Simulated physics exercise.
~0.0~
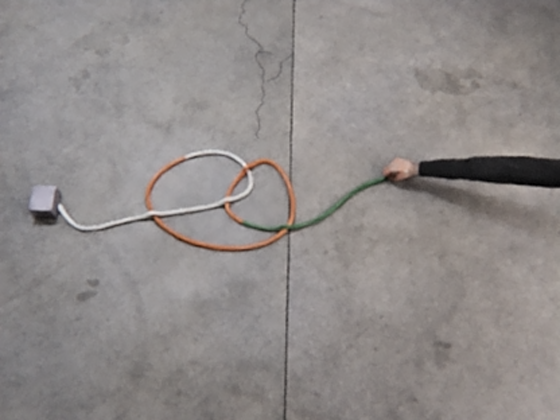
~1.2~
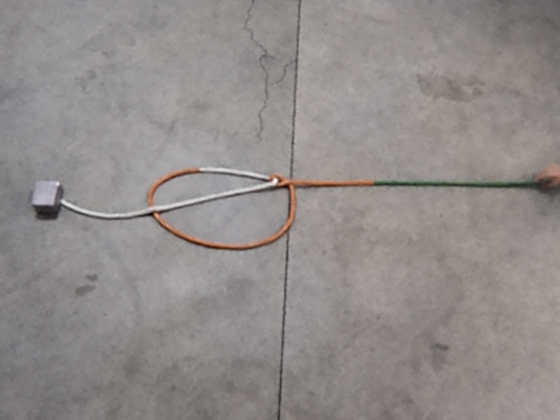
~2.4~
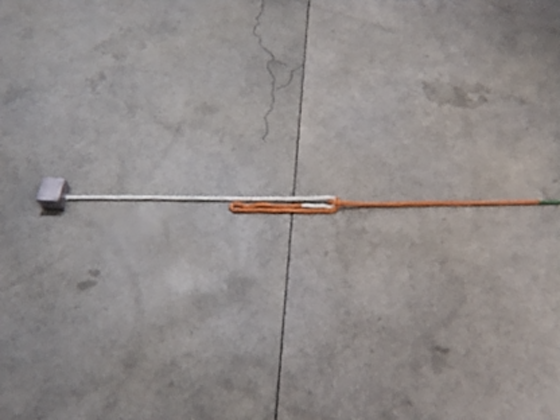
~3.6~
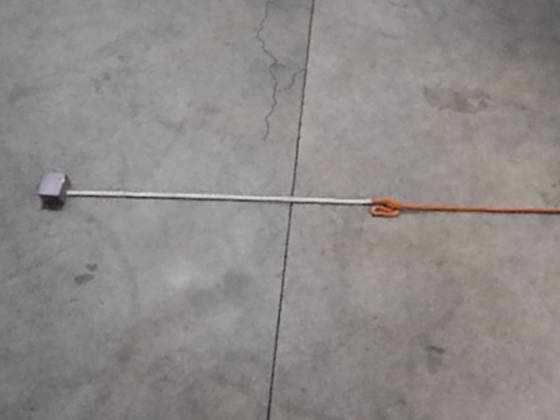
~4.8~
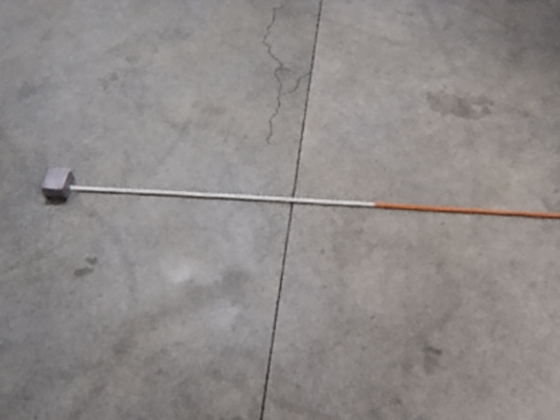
On a workshop floor, a hand pulled the green end of a looped white, orange and green rope to the right, away from a small block holding the other end, and the loops shrank and slipped out until it ran straight with no knot.
